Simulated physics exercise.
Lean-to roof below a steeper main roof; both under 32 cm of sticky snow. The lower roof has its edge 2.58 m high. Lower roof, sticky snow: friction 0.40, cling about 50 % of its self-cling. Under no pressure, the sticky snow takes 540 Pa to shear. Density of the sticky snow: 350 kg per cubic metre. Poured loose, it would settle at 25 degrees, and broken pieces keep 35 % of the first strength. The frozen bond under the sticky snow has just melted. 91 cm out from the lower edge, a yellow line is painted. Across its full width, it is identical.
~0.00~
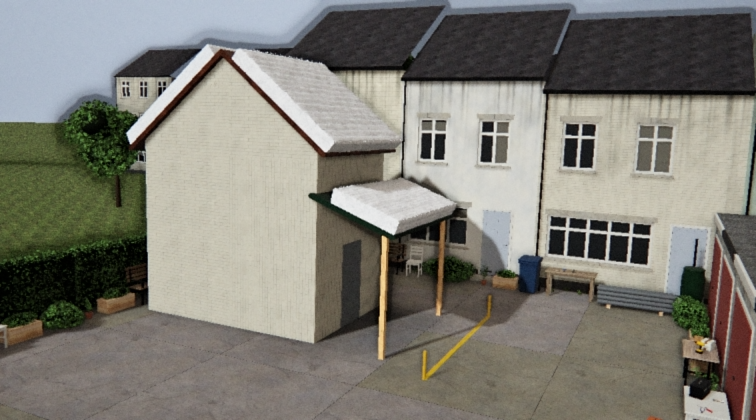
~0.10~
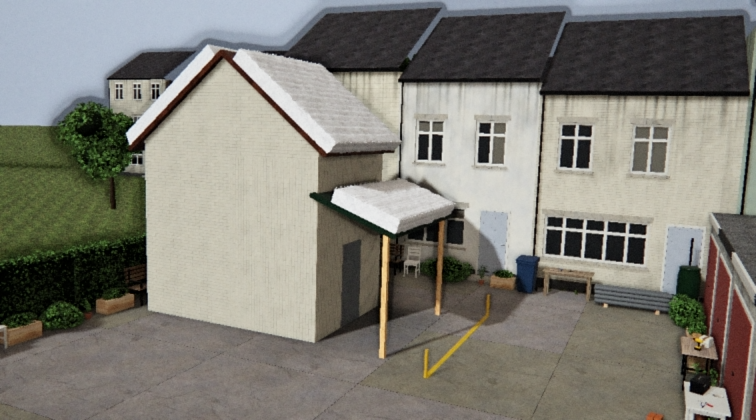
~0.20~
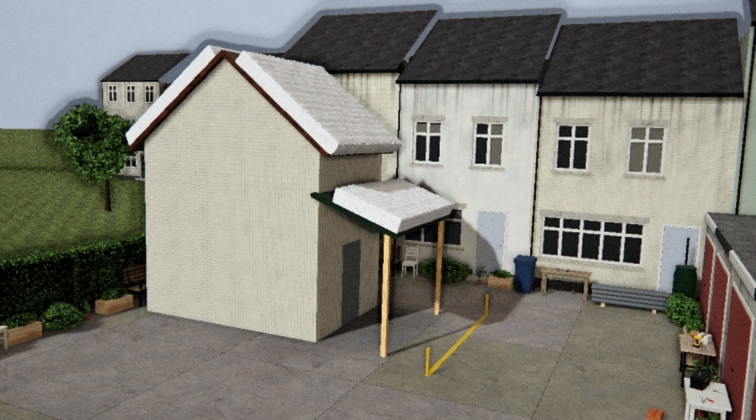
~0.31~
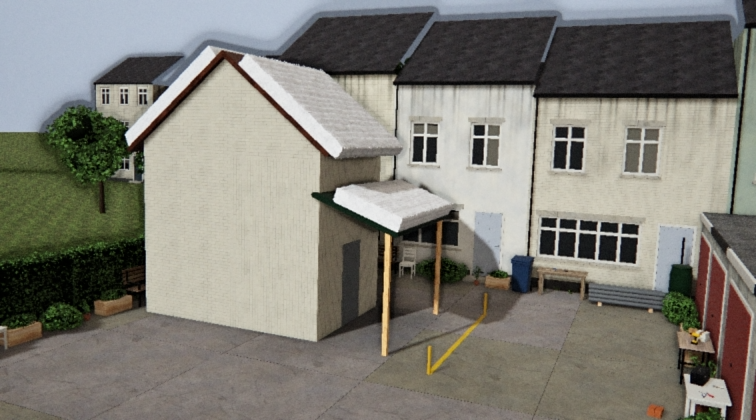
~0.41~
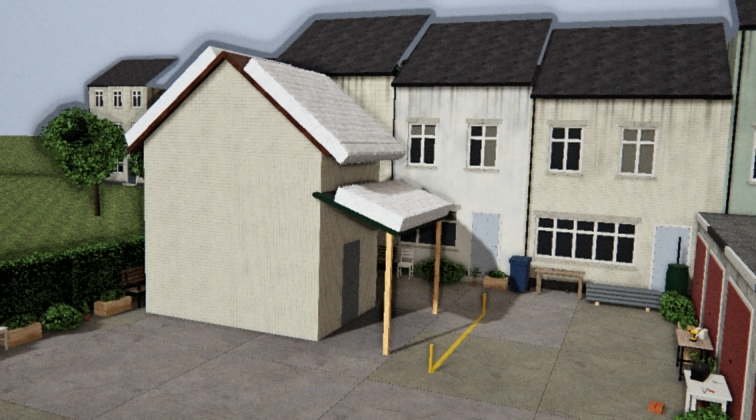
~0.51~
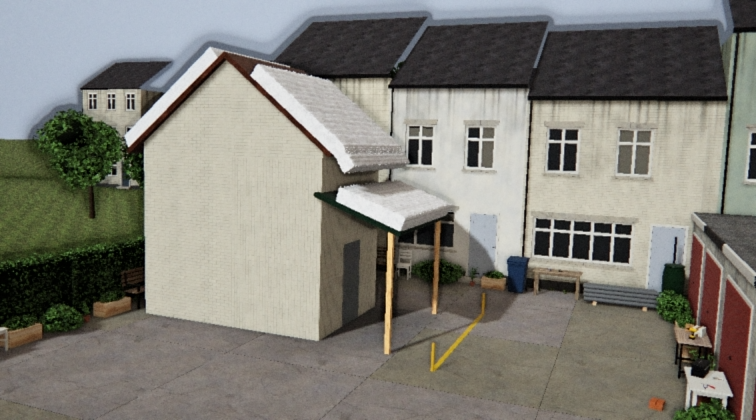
A thick white slab of snow slides slowly down the right slope of a cream gabled building's steep main roof, its lower edge creeping out above a snow-covered lean-to on wooden posts. Seen from above, the paved yard holds a yellow painted line, a blue bin, benches and a hedge, with pale dark-roofed terraces behind. The slab shifts further and starts cracking near its lower end, while the view drifts slightly.
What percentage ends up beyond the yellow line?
About 70 %.
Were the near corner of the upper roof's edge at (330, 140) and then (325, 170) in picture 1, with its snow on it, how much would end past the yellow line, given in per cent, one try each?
First try 65 %, second try 65 %.
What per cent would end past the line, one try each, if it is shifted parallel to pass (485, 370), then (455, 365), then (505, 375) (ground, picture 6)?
Roughly 50 %, then 60 %, then 40 %.
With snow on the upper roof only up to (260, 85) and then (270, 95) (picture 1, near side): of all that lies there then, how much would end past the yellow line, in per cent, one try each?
It would be around 60 percent and then around 55 percent.
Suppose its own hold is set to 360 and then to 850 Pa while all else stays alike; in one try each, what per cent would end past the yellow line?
The two runs give near 70 % and near 65 % respectively.
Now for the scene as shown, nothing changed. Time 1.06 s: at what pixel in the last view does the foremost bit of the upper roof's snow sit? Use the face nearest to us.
You'll find it somewhere near (401, 204) on the near face.
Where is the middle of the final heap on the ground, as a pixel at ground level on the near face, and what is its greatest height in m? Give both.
Middle near (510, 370); height roughly 0.4 m.
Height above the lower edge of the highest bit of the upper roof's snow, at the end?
Roughly 0.8 m.
After 1.06 s, none is below the lower edge and 0 % is past the line.
After 1.70 s, 44 % is below the lower edge and 33 % is past the line.
After 2.35 s, 79 % is below the lower edge and 70 % is past the line.
After 3.00 s, 80 % is below the lower edge and 70 % is past the line.
After 3.30 s, at the end, 80 % is below the lower edge and 70 % is past the line.
